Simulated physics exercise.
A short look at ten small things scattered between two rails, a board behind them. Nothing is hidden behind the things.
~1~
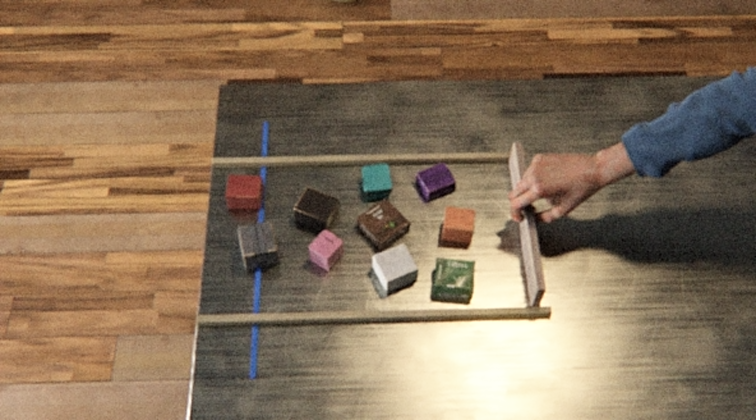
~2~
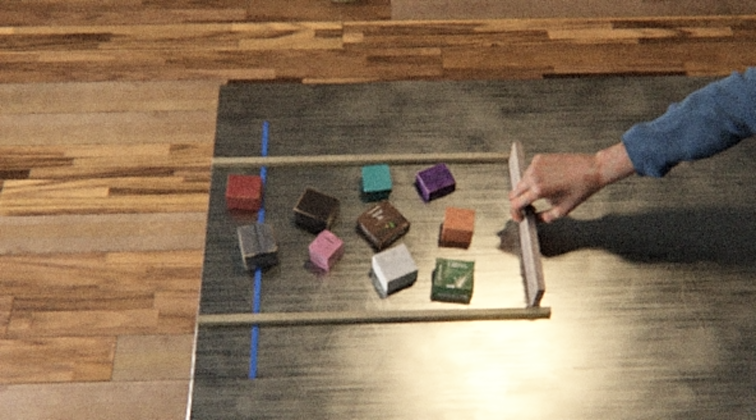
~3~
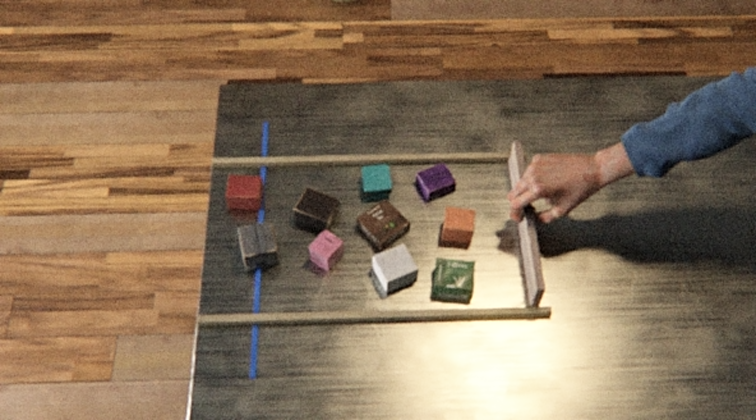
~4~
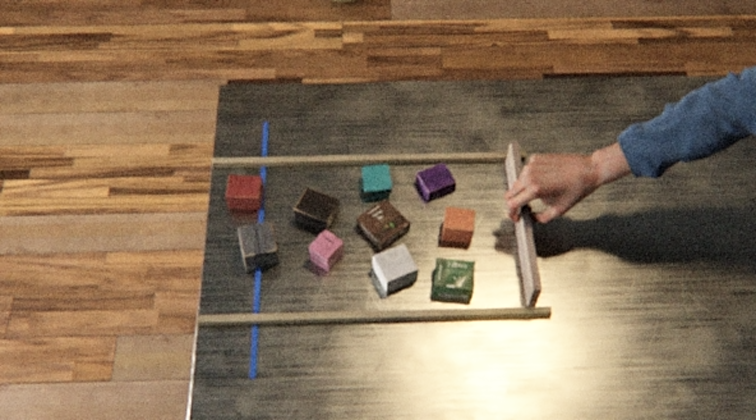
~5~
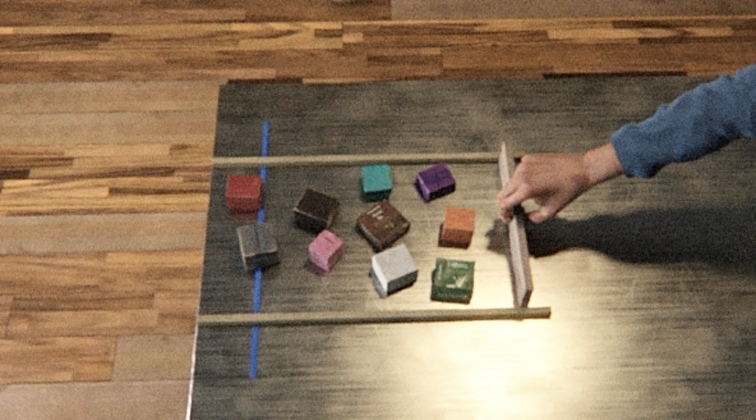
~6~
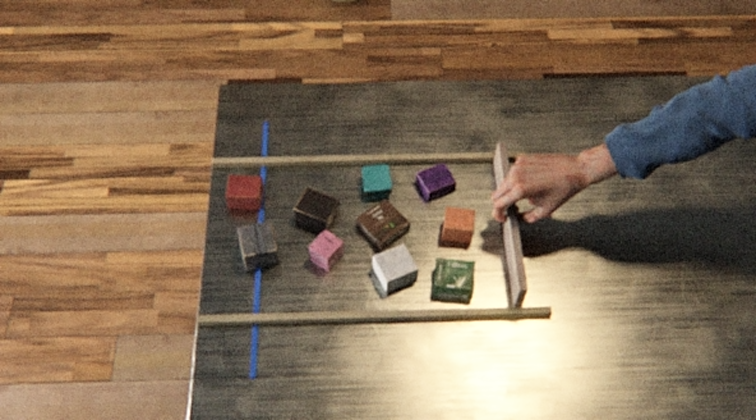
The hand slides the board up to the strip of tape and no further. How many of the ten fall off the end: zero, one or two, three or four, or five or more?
In the end the number that fall off is three or four.
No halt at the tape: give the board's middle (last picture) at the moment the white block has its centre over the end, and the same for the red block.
Near (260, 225) and (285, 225).
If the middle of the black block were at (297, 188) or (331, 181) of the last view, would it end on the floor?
Place by place, it drops off; tumbles off.
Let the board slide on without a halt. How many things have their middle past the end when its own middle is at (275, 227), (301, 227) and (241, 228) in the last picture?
It would be 3, 1 and 6.
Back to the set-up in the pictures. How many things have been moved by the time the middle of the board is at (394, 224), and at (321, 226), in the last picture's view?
By then 8, and 10.
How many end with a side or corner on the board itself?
3 of them.
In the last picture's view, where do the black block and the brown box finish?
About (229, 206), and the other about (210, 245).
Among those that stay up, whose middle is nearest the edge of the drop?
Foremost is the white block.
A little later, none off yet; red block at rest near (245, 192); grey box at rest near (259, 246); black block at rest near (311, 208).
When it is over, the number that fall off is three or four; down, pink box, grey box and red block.
